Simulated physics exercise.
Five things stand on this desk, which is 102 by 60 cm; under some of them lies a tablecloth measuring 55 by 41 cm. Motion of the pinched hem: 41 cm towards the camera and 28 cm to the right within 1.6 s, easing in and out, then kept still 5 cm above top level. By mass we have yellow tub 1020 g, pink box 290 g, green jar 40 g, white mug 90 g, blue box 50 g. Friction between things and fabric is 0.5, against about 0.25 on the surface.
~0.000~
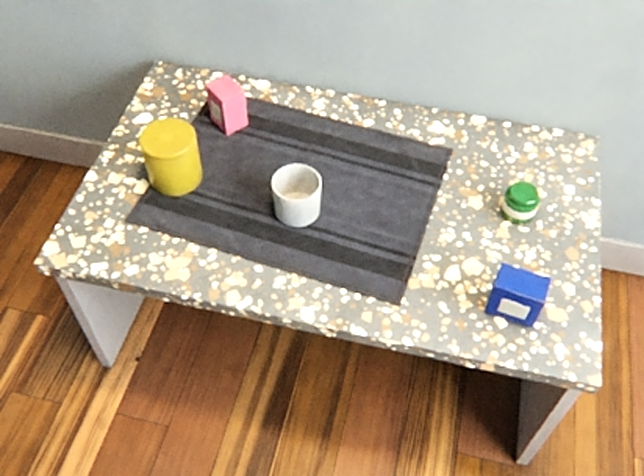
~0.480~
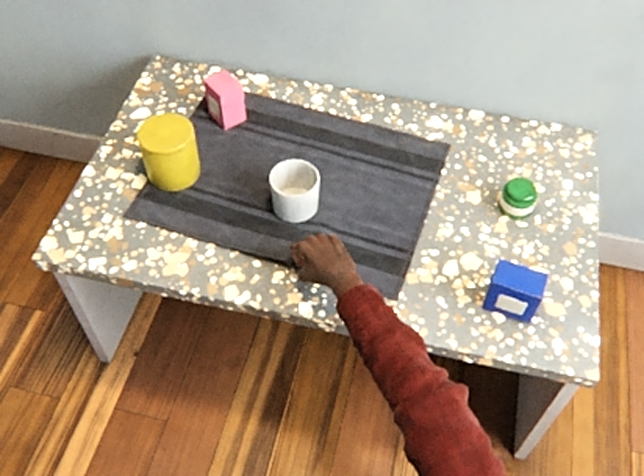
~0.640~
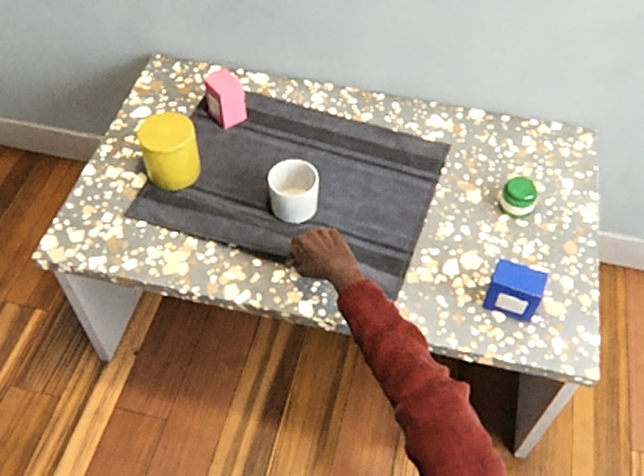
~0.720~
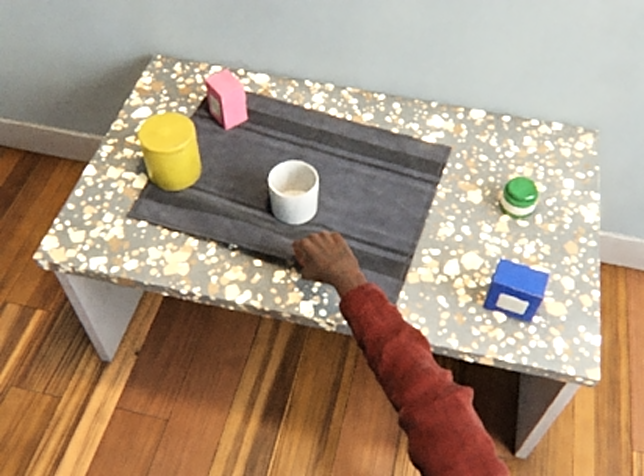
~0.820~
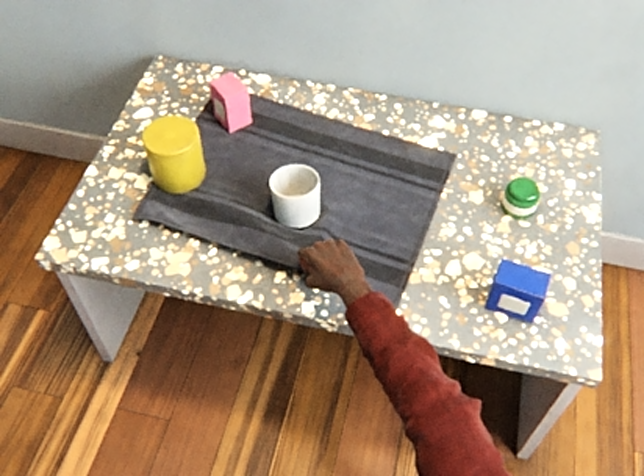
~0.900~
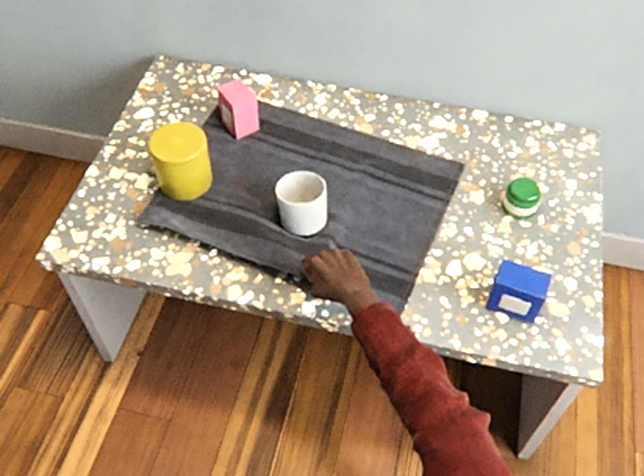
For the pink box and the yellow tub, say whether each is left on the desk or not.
Pink box: Not left on it; yellow tub: Not left on it.
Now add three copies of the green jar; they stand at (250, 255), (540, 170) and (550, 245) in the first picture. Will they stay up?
Log, listed order - lost / kept / kept.
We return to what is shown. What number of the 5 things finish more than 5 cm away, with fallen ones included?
I make it 4.
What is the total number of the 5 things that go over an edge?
The count is 3.
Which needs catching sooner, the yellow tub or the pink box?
It's the yellow one that goes before the other.
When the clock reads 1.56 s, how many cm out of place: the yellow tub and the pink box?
Approx. shift - yellow tub: 30 cm; pink box: 35 cm.
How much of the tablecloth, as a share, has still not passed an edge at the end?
Roughly 0% of it.
At 1.2 s, 90 % of the tablecloth is still over the top; pink box 17 cm off its start, yellow tub 15 cm off its start, white mug 17 cm off its start.
At 1.6 s, 60 % of the tablecloth is still over the top; pink box 34 cm off its start, yellow tub 30 cm off its start, white mug 33 cm off its start.
At 1.9 s, 35 % of the tablecloth is still over the top; pink box 48 cm off its start at (357, 245), yellow tub 43 cm off its start at (273, 331), white mug 47 cm off its start at (415, 409).
At 2.2 s, 10 % of the tablecloth is still over the top; yellow tub over the edge, pink box 58 cm off its start, white mug 52 cm off its start.
At 3.8 s, 0 % of the tablecloth is still over the top; pink box over the edge, yellow tub over the edge, white mug over the edge, blue box 10 cm off its start at (572, 320).
